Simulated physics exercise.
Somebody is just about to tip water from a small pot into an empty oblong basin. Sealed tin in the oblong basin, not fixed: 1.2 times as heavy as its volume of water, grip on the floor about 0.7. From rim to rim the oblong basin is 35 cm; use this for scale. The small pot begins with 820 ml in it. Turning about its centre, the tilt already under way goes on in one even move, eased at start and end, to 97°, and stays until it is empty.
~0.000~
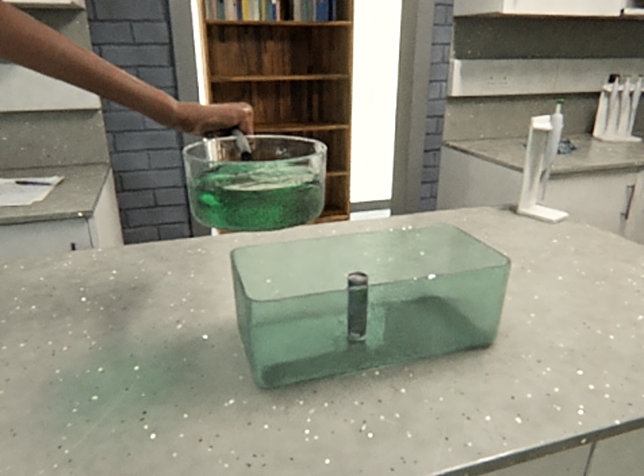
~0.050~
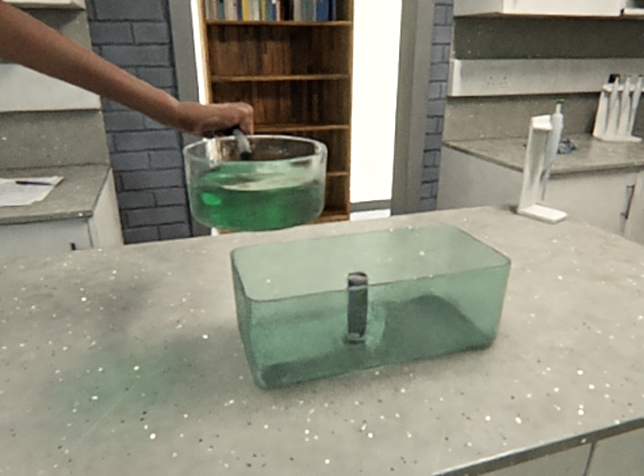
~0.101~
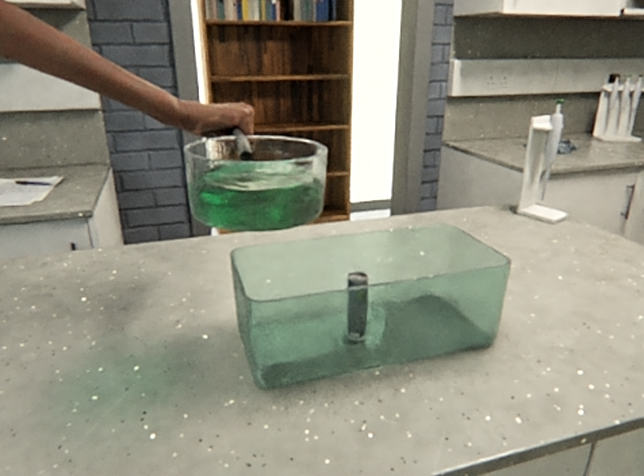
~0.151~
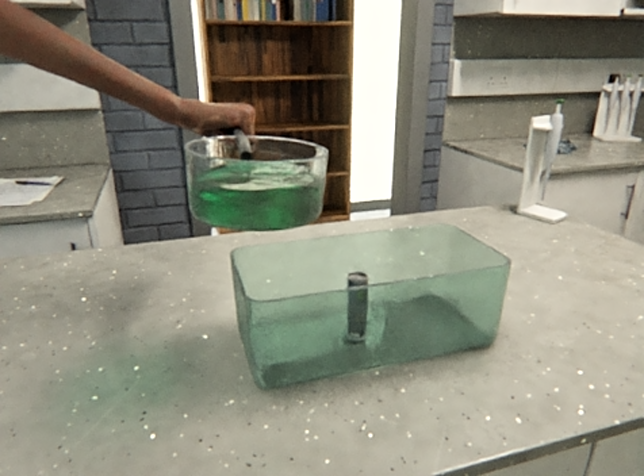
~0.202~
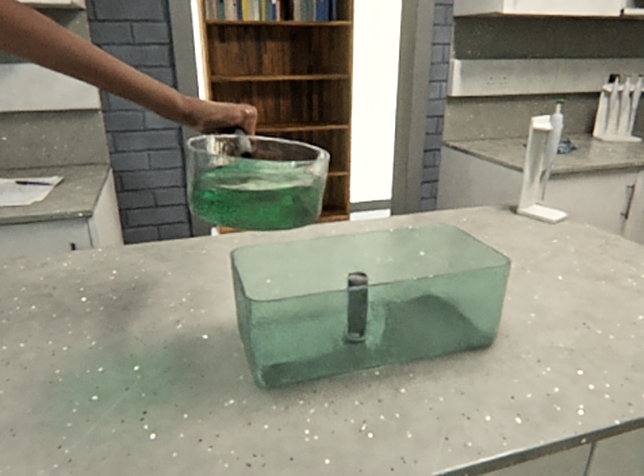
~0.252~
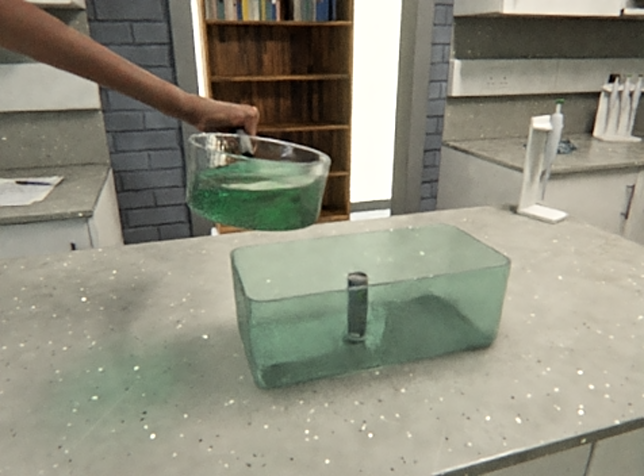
In a laboratory with grey speckled worktops, a dark brick wall and a wooden bookcase behind, the view looks slightly down across a bench. A hand reaching in from the left holds a clear round pot of green liquid above and behind a greenish, see-through oblong basin. The pot tilts slowly and slightly down to the right while its liquid shifts, and the basin and camera stay still.
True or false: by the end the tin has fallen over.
False.
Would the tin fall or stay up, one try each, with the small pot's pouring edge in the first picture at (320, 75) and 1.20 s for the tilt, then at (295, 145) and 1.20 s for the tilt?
First it keeps standing; then it remains upright.
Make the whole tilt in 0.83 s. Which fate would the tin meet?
Well, the tin simply holds firm.
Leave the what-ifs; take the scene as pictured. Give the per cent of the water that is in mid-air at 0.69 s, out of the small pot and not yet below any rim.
Near 24 per cent at that time.
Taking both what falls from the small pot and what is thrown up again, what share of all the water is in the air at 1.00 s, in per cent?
I'd say some 10 per cent is in the air.
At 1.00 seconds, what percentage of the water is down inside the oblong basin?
Some 70 percent.
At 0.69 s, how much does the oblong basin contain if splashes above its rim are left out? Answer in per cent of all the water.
About 5%.
After 0.69 s the tilt is 59° and 72 per cent is still to pour; the tin stands where it began.
After 1.00 s the tilt is 91° and 19 per cent is still to pour; the tin stands where it began.
After 1.34 s the tilt is 97° and 3 per cent is still to pour; the tin stands where it began.
After 1.70 s the tilt is 97° and 0 per cent is still to pour; the tin stands where it began.
In the end the tin stands where it began.
